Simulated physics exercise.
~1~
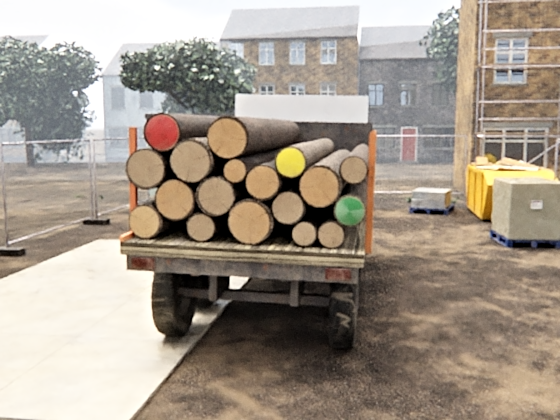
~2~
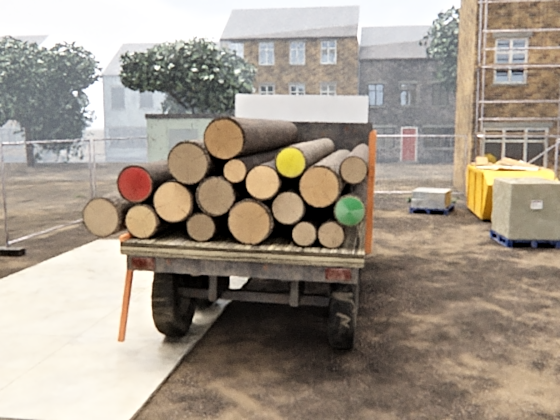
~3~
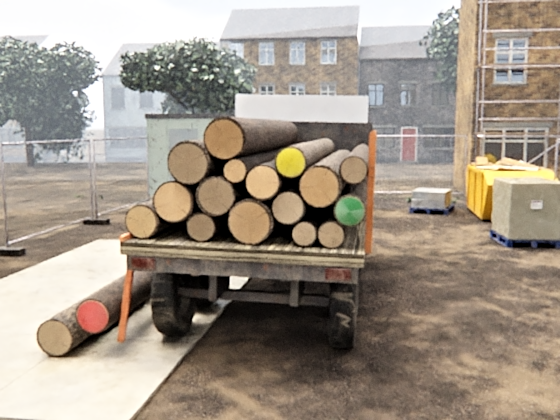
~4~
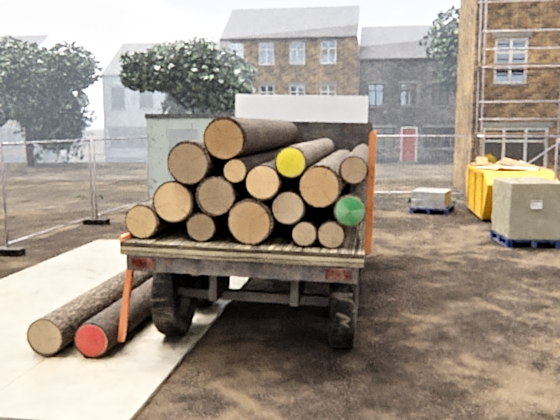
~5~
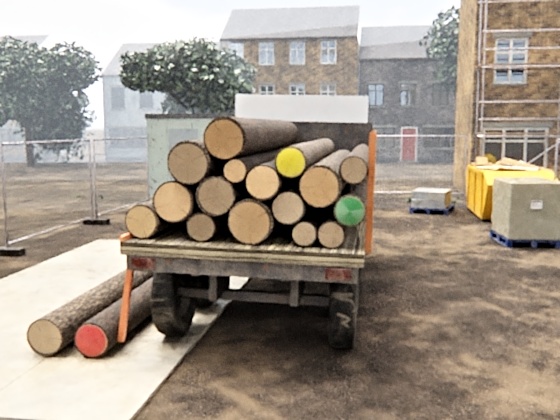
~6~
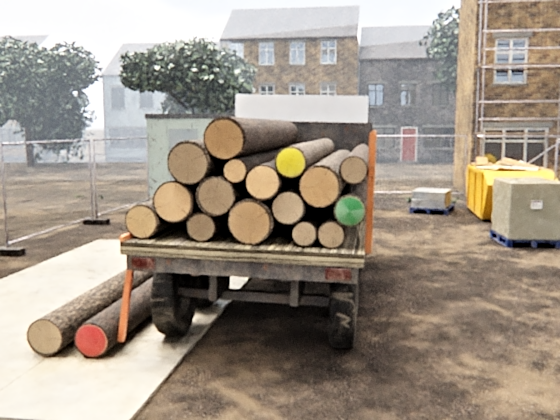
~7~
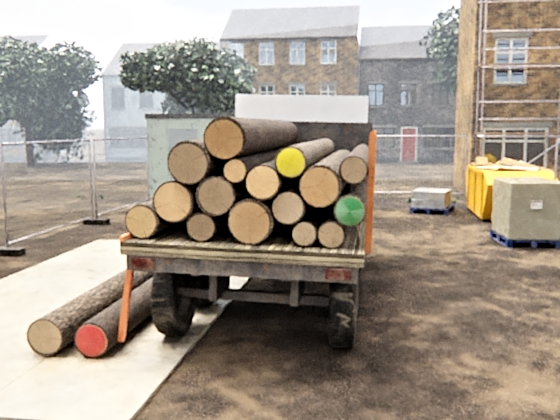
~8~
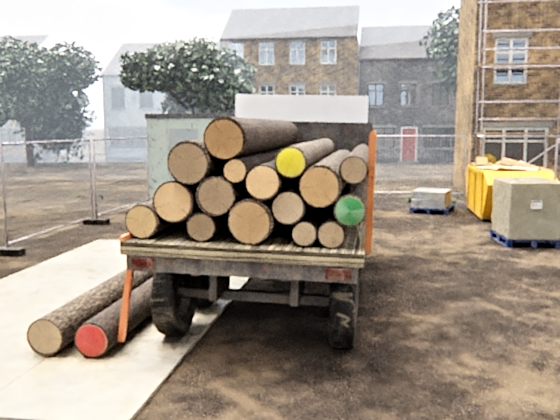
In this clip, a parked flatbed lorry stacked with logs is seen from behind as its left post swings down; the red-marked log and a plain one drop off the left side and settle on the ground, while the yellow and green ones stay on the load.
